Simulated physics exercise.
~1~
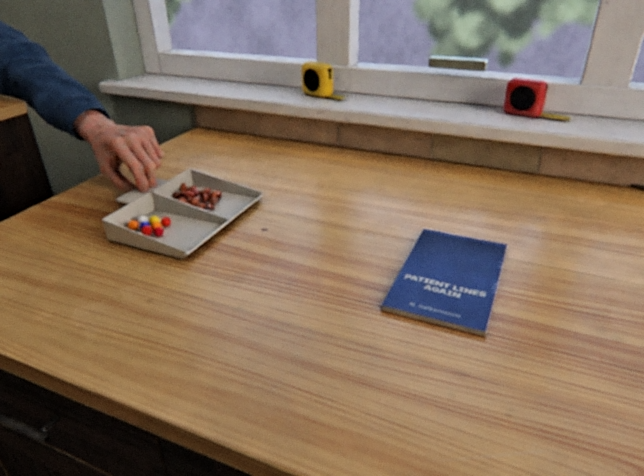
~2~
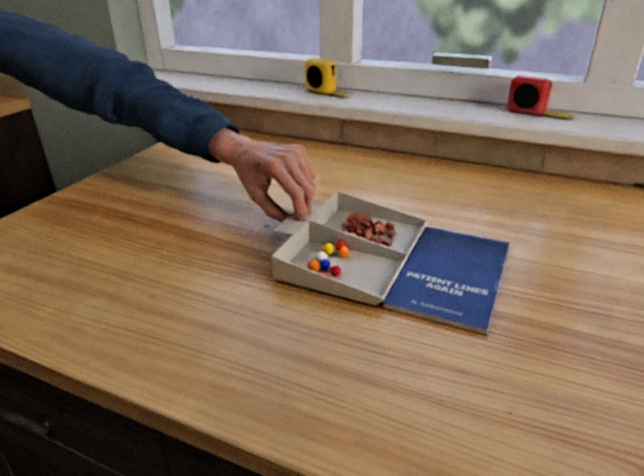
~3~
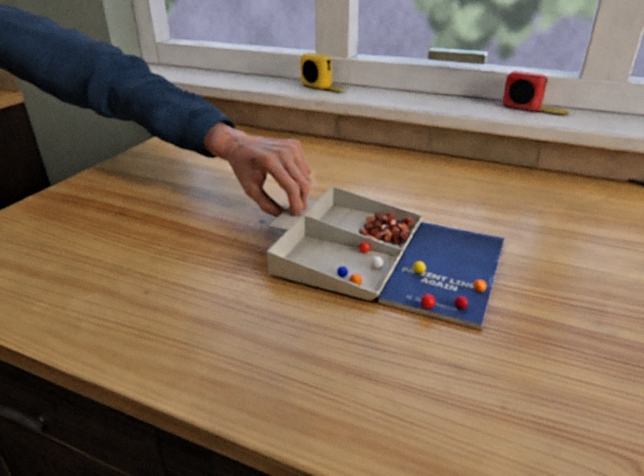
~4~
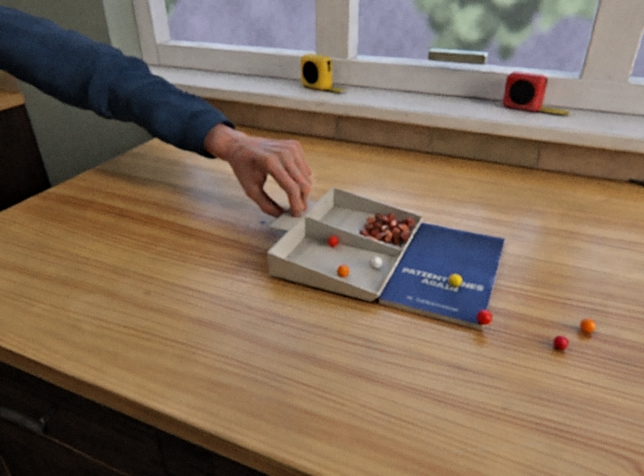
On a wooden counter by a window, a hand slides a two-part tray right into a blue book, spilling some colourful balls.
